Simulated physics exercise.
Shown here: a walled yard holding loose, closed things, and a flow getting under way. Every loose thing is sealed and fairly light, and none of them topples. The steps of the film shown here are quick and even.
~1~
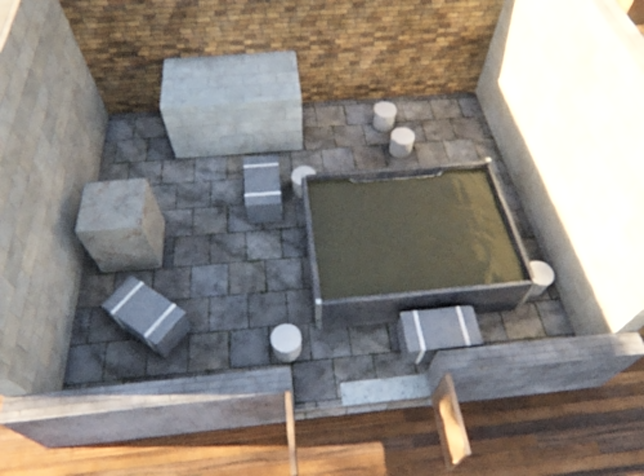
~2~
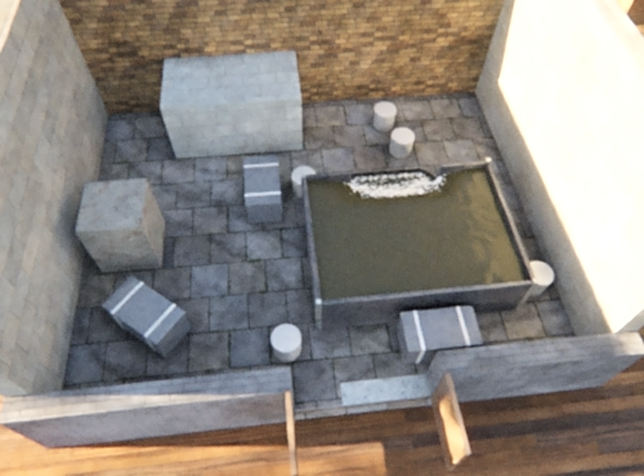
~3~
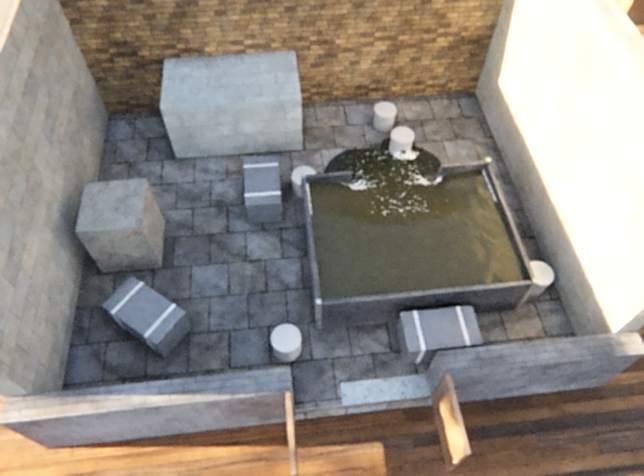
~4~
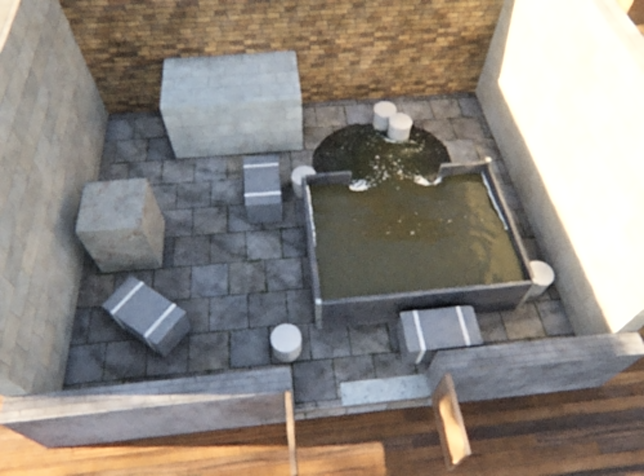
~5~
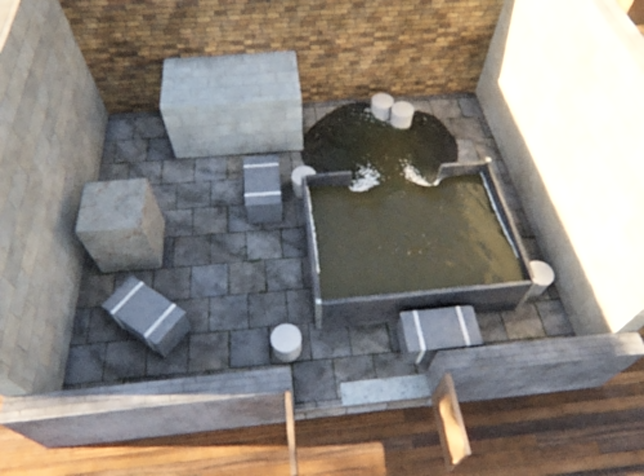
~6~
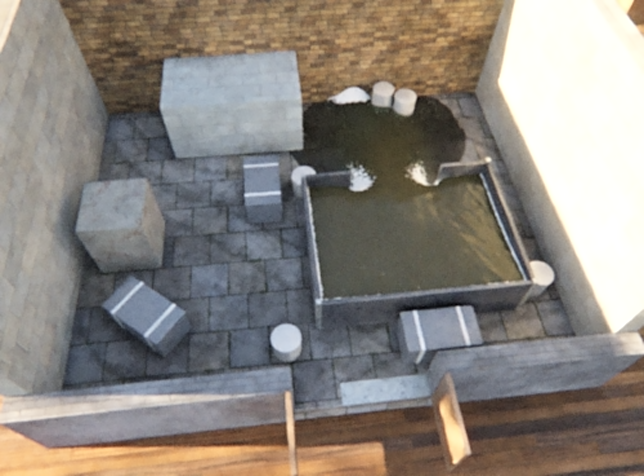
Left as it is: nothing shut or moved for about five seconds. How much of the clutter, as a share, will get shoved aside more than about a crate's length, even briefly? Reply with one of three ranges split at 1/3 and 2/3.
2/3 or more.
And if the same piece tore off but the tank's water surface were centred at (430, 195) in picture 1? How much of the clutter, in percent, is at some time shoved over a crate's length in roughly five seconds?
It should come out close to 50 %.
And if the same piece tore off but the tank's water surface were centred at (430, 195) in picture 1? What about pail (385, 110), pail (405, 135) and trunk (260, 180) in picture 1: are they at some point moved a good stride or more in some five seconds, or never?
Results in order: Made it that far / made it that far / made it that far.
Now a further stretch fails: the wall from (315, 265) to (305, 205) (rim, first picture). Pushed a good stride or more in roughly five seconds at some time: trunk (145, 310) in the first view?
Judgement - displaced that far.
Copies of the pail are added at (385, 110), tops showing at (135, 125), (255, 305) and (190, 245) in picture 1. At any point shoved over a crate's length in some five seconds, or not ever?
Twin one: Barely shifts; twin two: Barely shifts; twin three: Barely shifts.
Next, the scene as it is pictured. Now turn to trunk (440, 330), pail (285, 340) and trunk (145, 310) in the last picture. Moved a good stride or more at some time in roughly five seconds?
The first one traveled far, the second stayed within range and the third stayed within range.
A moment on, 1 of 8 are well off their spots; 2 afloat.
Next, 2 of 8 are well off their spots; 2 afloat.
Later, 3 of 8 are well off their spots; 4 afloat.
In the end, 6 of 8 are well off their spots, and 6 have been at some point; 3 afloat.
